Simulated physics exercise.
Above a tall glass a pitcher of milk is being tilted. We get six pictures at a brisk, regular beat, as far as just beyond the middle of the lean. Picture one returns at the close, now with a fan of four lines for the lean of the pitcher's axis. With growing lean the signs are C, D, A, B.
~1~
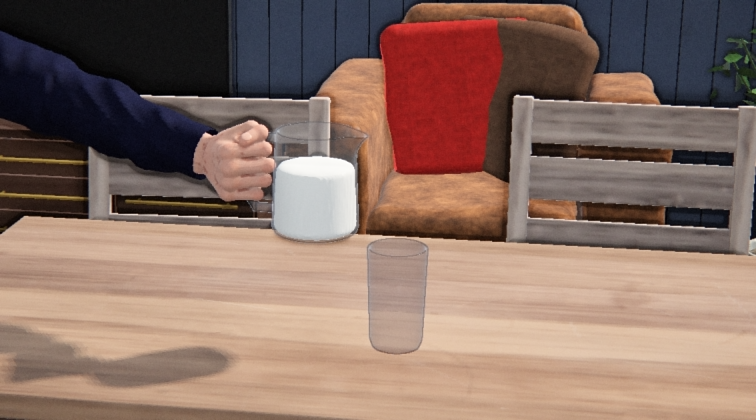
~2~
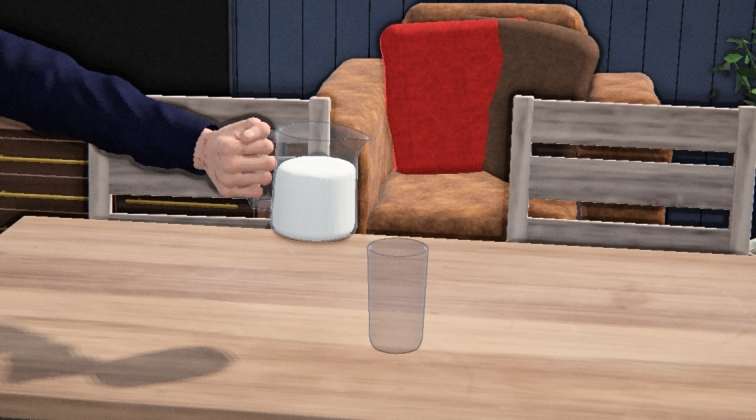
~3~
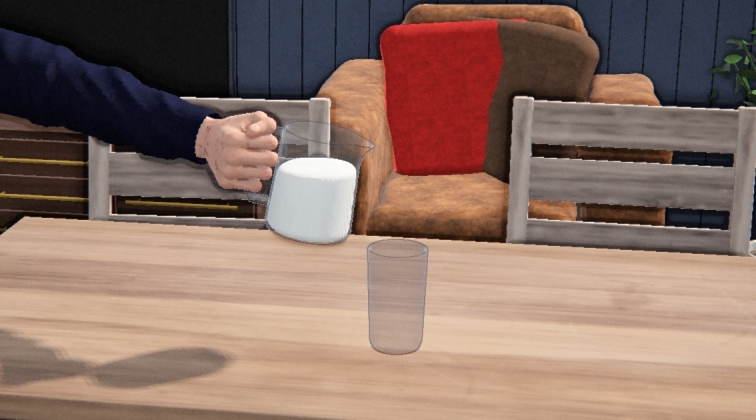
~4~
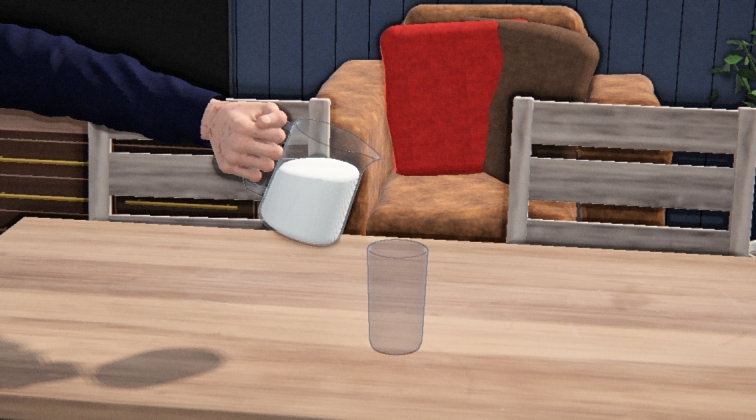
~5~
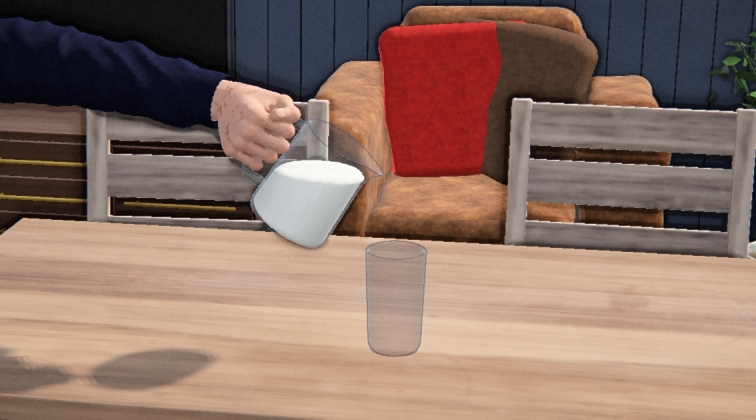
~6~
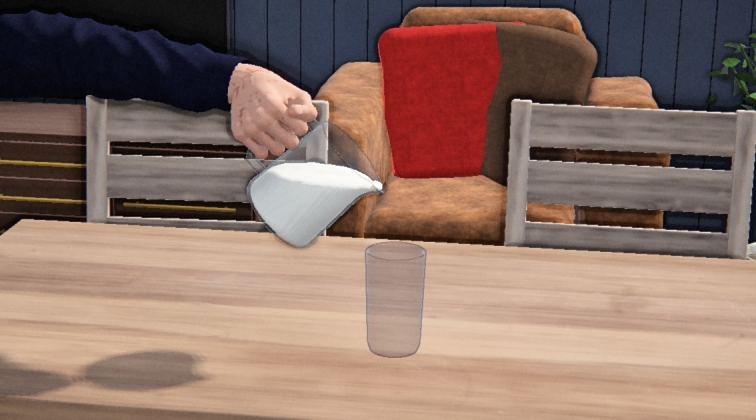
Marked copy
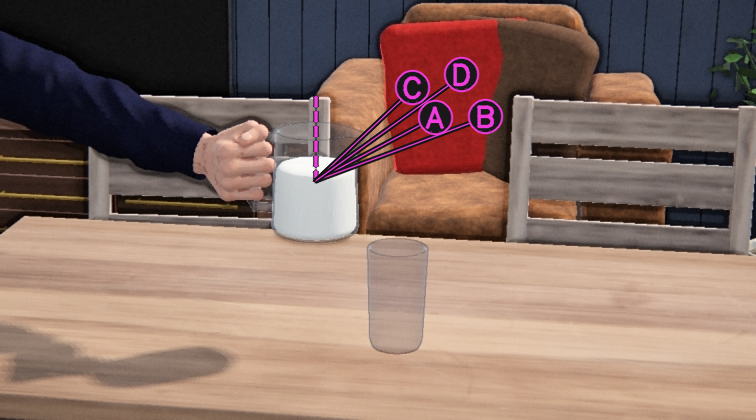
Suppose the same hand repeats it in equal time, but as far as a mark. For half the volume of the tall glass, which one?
Take B.
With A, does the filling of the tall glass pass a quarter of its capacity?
Yes, it does.
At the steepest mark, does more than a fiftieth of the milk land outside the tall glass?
No, it does not.
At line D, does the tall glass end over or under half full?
Under.
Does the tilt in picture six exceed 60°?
No, it does not.
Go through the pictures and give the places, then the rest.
In the first picture, upright, lip at (367, 136); rim of the tall glass round (398, 247); nothing has left yet.
In the second picture, tipped about 2°, lip at (369, 138); nothing has left yet.
In the third picture, tipped about 9°, lip at (374, 146); nothing has left yet.
In the fourth picture, tipped about 20°, lip at (380, 157); nothing has left yet.
In the fifth picture, tipped about 33°, lip at (383, 174); nothing has left yet.
In the sixth picture, tipped about 46°, lip at (383, 191); nothing has left yet.
On the marked copy, A at (419, 125); B at (469, 123); C at (400, 100); D at (448, 85).
With A, the tall glass ends with about 31 % of what it can hold.
With B, the tall glass ends with about 52 % of what it can hold.
With C, the tall glass ends with about 6 % of what it can hold.
With D, the tall glass ends with about 16 % of what it can hold.
